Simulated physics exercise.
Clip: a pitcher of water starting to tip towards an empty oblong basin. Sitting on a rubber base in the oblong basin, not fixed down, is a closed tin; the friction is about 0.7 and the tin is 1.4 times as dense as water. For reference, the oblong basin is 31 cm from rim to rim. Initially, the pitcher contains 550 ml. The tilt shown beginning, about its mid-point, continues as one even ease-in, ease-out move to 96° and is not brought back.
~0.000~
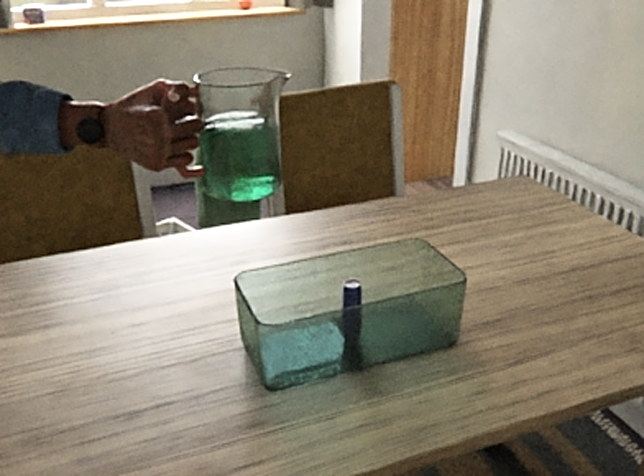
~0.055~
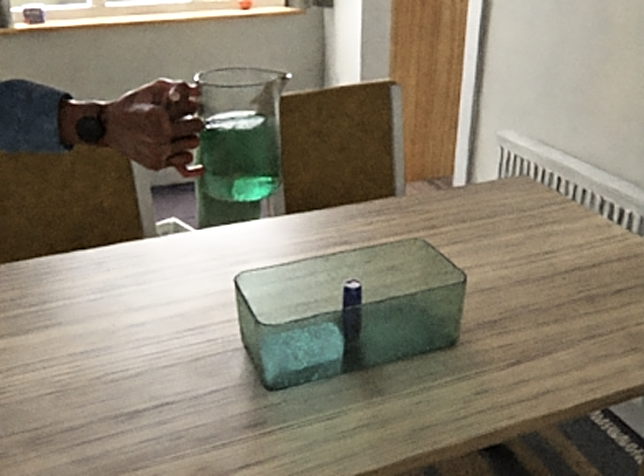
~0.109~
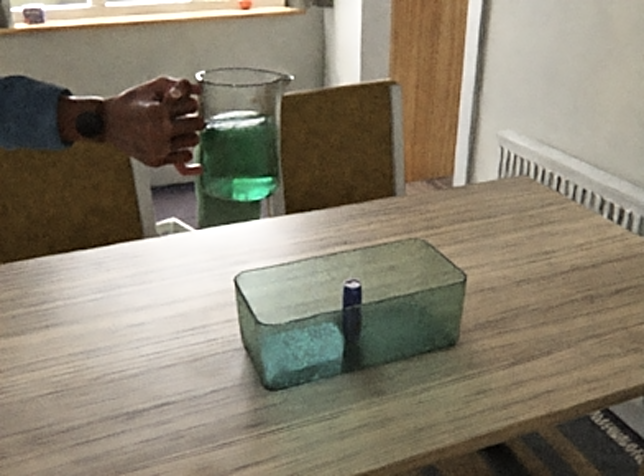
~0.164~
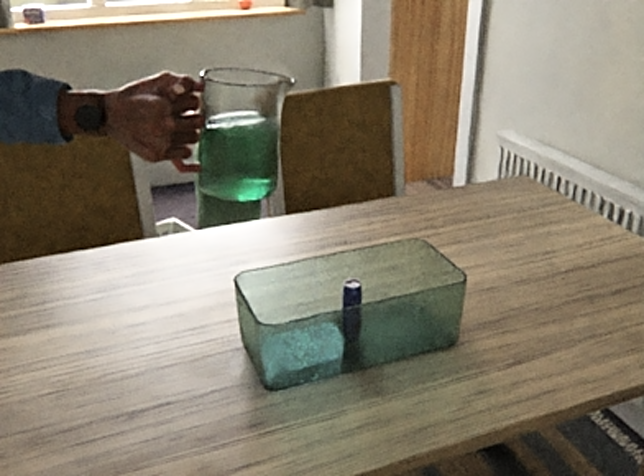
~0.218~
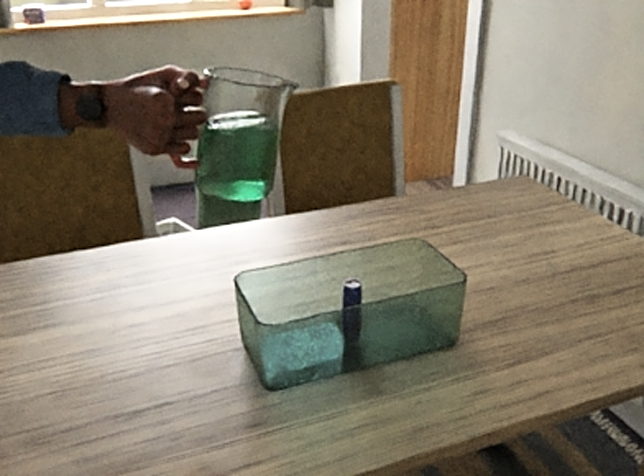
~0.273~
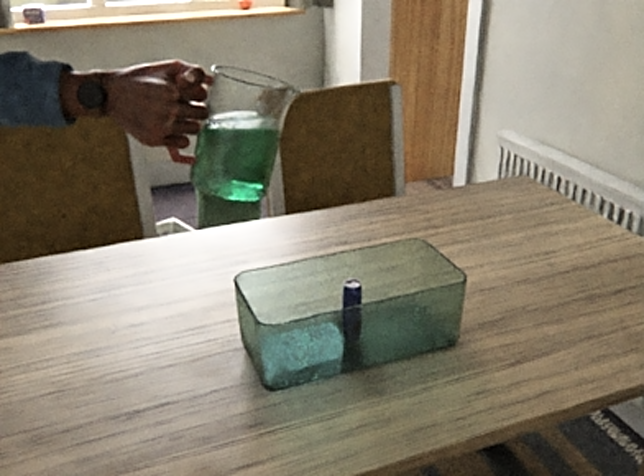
A hand gradually tilts a glass pitcher of green liquid rightward above a wooden table.
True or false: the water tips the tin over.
False.
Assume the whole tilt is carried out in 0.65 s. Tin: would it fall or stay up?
The tin stays on its base.
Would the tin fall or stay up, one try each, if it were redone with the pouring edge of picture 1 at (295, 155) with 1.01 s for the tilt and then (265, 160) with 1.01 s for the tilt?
The tin overturns the first time and stays vertical the second time.
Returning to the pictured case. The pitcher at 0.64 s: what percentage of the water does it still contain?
I'd estimate some 96 % remains.
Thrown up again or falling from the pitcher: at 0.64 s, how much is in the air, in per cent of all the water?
My guess is roughly 3 %.
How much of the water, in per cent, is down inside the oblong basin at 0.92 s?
Around 14 parts in a hundred.
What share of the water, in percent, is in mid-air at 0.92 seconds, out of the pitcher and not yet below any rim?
About 32 % of the total.
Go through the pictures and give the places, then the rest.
Tilt 0°; pouring edge (290, 73); surface from (201, 125) to (274, 117); the oblong basin's rim runs from (245, 300) to (445, 258); the tin's top is at (352, 286), in the first frame.
Tilt 1°; pouring edge (291, 74); surface from (201, 126) to (274, 117), in the second frame.
Tilt 3°; pouring edge (293, 76); surface from (202, 126) to (273, 117), in the third frame.
Tilt 6°; pouring edge (295, 79); surface from (202, 126) to (275, 117), in the fourth frame.
Tilt 11°; pouring edge (299, 84); surface from (202, 127) to (275, 117), in the fifth frame.
Tilt 16°; pouring edge (303, 90); surface from (202, 127) to (277, 118), in the sixth frame.
By 0.64 s the tilt is 68° and 97 per cent is still to pour; the tin stands where it began.
By 0.92 s the tilt is 94° and 55 per cent is still to pour; the tin stands where it began.
By 1.20 s the tilt is 96° and 17 per cent is still to pour; the tin stands where it began.
By 1.51 s the tilt is 96° and 5 per cent is still to pour; the tin stands where it began.
At rest the tin stands where it began.
